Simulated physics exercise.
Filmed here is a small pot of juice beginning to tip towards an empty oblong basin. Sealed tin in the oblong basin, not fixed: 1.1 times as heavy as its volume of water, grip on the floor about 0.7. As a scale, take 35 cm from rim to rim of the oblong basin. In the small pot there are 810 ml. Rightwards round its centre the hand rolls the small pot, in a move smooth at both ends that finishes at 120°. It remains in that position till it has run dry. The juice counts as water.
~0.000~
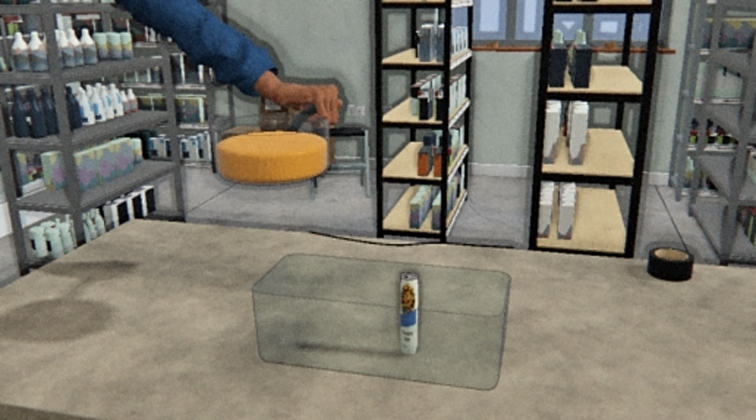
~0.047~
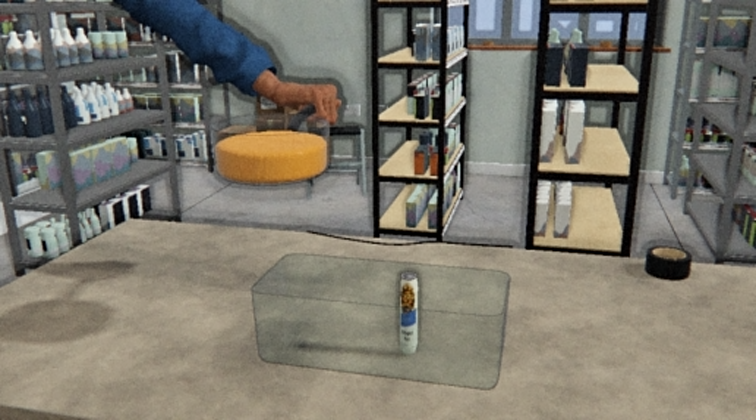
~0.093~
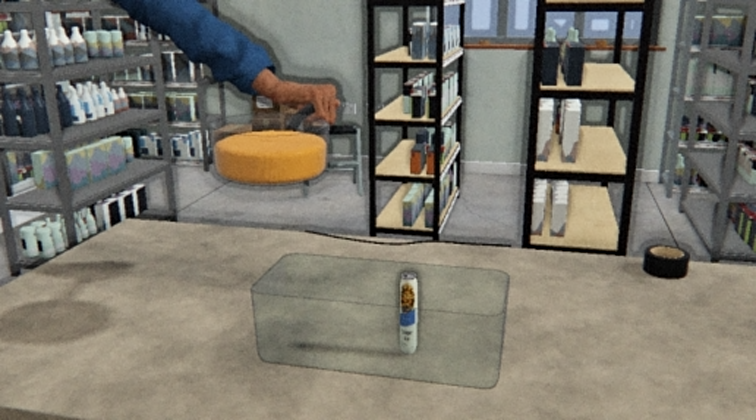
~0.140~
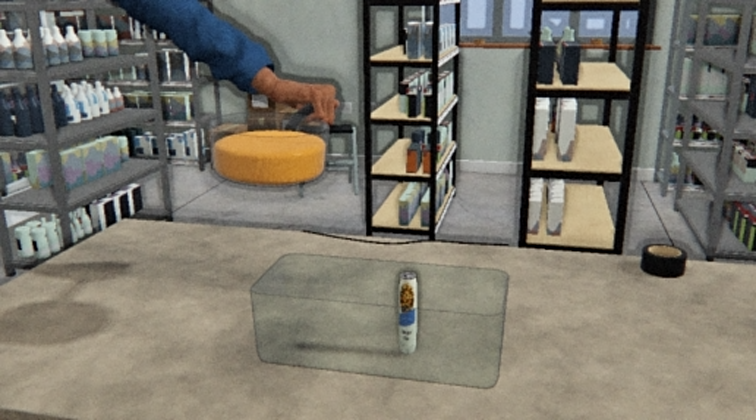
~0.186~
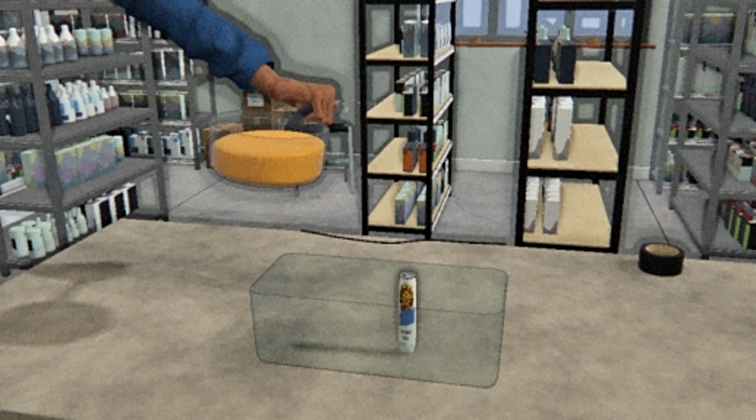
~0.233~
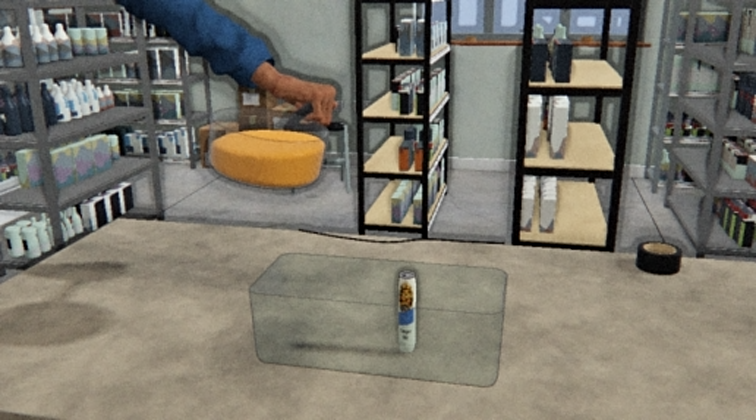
A small clear pot of orange juice, held by a hand in a blue sleeve at upper left, tilts slowly and slightly clockwise above a grey-brown counter, seen from the front and a little above. A clear oblong basin sits at centre with an upright white, orange and blue tube, a dark round tin to the right, and stocked shelves behind. The camera drifts slightly, shifting the shelves leftward.
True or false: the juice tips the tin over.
False.
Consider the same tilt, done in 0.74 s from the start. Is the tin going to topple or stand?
The tin stays on its base.
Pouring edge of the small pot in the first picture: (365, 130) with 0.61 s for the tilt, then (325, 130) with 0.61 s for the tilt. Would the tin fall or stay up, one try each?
Run one: It tumbles. Run two: It tumbles.
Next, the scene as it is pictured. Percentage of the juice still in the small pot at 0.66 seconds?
46 %.
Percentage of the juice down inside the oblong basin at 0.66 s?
Around 10%.
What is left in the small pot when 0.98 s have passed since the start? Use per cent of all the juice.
Close to 4 percent of the whole amount.
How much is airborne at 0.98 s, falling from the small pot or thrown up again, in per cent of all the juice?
About 10 per cent.
Then, 0.66 s in, the tilt is 73° and 47 per cent is still to pour; the tin stands where it began.
Then, 0.98 s in, the tilt is 112° and 4 per cent is still to pour; the tin stands where it began.
Then, 1.31 s in, the tilt is 120° and 0 per cent is still to pour; the tin stands where it began.
Then, 1.67 s in, the tilt is 120° and 0 per cent is still to pour; the tin stands where it began.
Finally, the tin stands where it began.
